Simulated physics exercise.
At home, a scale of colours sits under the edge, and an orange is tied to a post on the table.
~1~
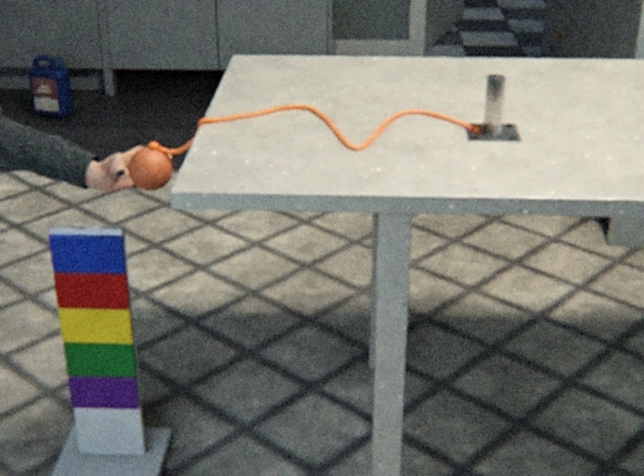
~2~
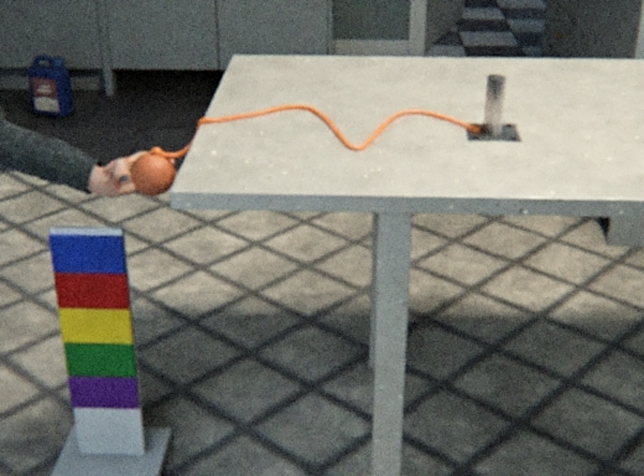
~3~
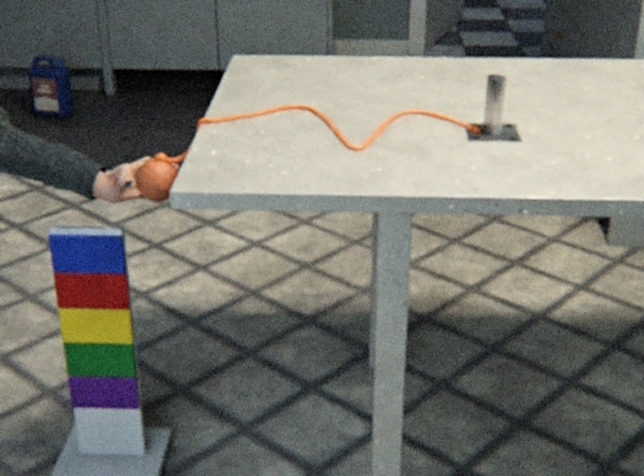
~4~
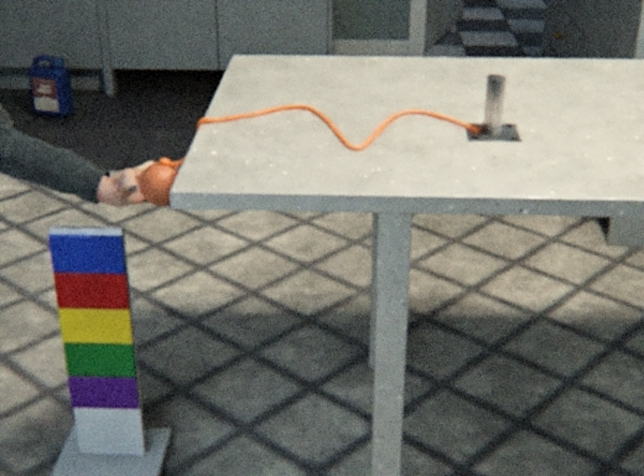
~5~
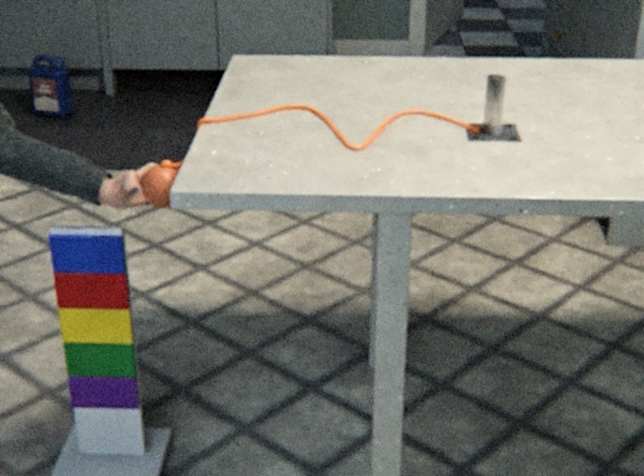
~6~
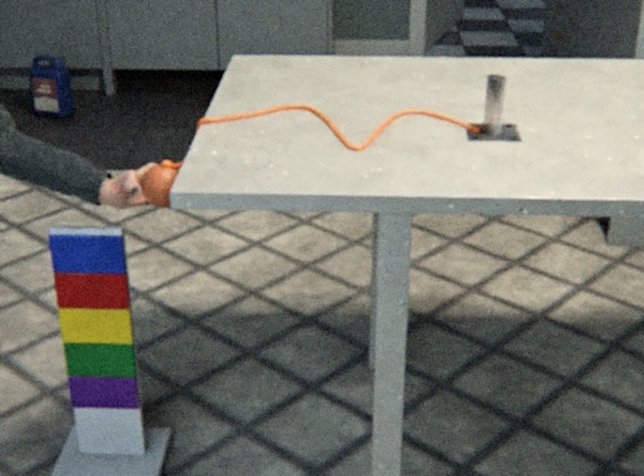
A hand holding an orange ball tied to a table post shifts slightly right and down beside the table's left edge.
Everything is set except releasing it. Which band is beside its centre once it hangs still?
The green band.
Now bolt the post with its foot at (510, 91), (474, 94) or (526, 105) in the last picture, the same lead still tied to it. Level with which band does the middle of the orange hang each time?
Yellow; green; yellow.
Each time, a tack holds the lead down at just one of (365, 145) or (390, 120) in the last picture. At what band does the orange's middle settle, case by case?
For the first place it's red, and for the second yellow.
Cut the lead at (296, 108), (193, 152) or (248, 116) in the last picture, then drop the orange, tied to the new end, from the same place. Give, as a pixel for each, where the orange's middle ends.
In order, roughly (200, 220), (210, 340) and (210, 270).
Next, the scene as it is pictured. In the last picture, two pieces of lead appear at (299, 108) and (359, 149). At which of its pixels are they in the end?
(206, 200) and (264, 126), roughly.
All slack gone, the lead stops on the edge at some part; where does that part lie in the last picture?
About (334, 128).
Soon after, orange near (212, 337); level with yellow.
Then, orange near (201, 363); level with green.
At rest, orange near (217, 364); level with green. The lead holds its middle at green.
